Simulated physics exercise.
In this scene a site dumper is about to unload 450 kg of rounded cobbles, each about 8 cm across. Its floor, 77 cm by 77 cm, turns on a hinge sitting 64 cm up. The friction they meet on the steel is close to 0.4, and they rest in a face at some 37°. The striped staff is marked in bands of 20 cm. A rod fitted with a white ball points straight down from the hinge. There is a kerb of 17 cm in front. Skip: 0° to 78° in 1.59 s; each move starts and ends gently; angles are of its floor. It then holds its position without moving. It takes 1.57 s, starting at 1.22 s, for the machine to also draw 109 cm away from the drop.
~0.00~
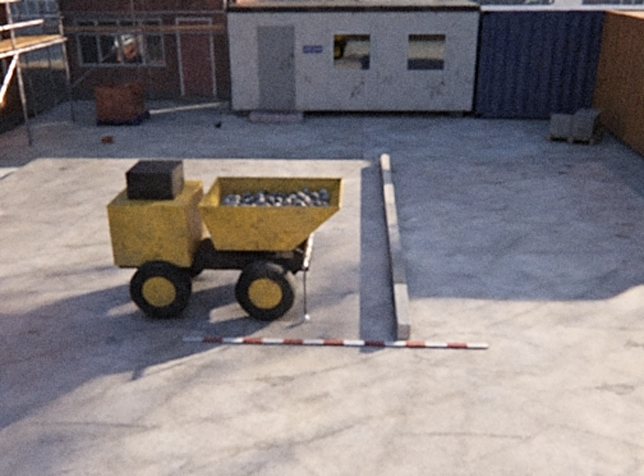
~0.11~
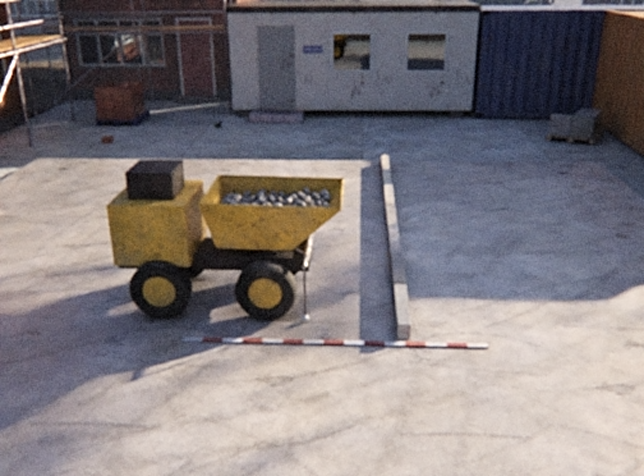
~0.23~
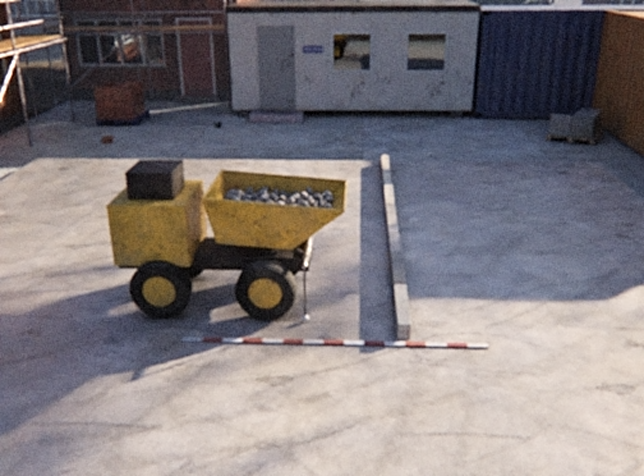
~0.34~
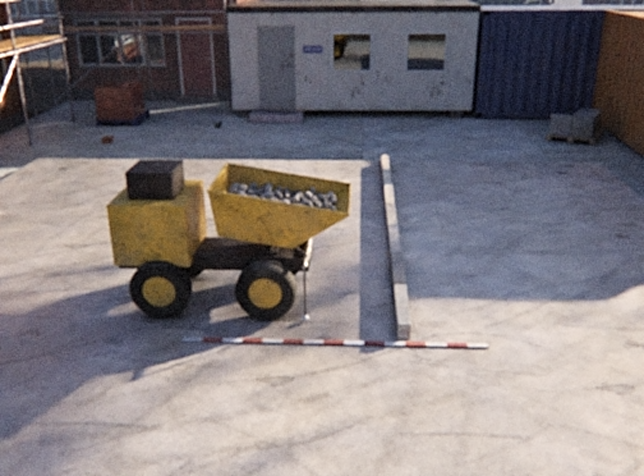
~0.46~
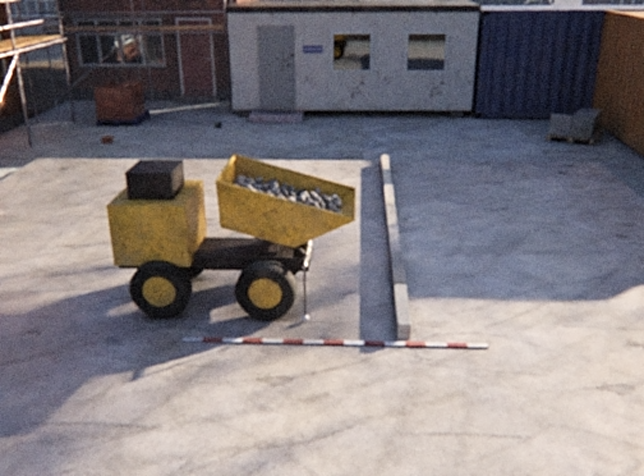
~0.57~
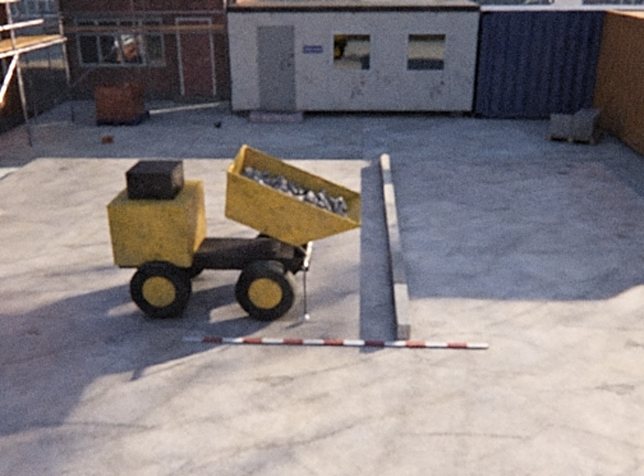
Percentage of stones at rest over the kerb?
Some 25 percent.
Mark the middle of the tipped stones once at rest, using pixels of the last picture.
Resting centre: About (378, 295).
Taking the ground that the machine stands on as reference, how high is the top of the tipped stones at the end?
About 36 cm above it.
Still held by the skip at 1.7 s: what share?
Roughly 30 per cent is still inside.
After 1.2 s the floor is at 66°; 100 % in the skip; the foremost stones are at (373, 253).
After 1.7 s the floor is at 78°; 32 % in the skip, 58 % on this side of the kerb, 10 % over the kerb; the foremost stones are at (447, 304).
After 3.2 s the floor is at 78°; 0 % in the skip, 77 % on this side of the kerb, 23 % over the kerb; the foremost stones are at (539, 311).
After 5.8 s the floor is at 78°; 0 % in the skip, 77 % on this side of the kerb, 23 % over the kerb; the foremost stones are at (539, 311).
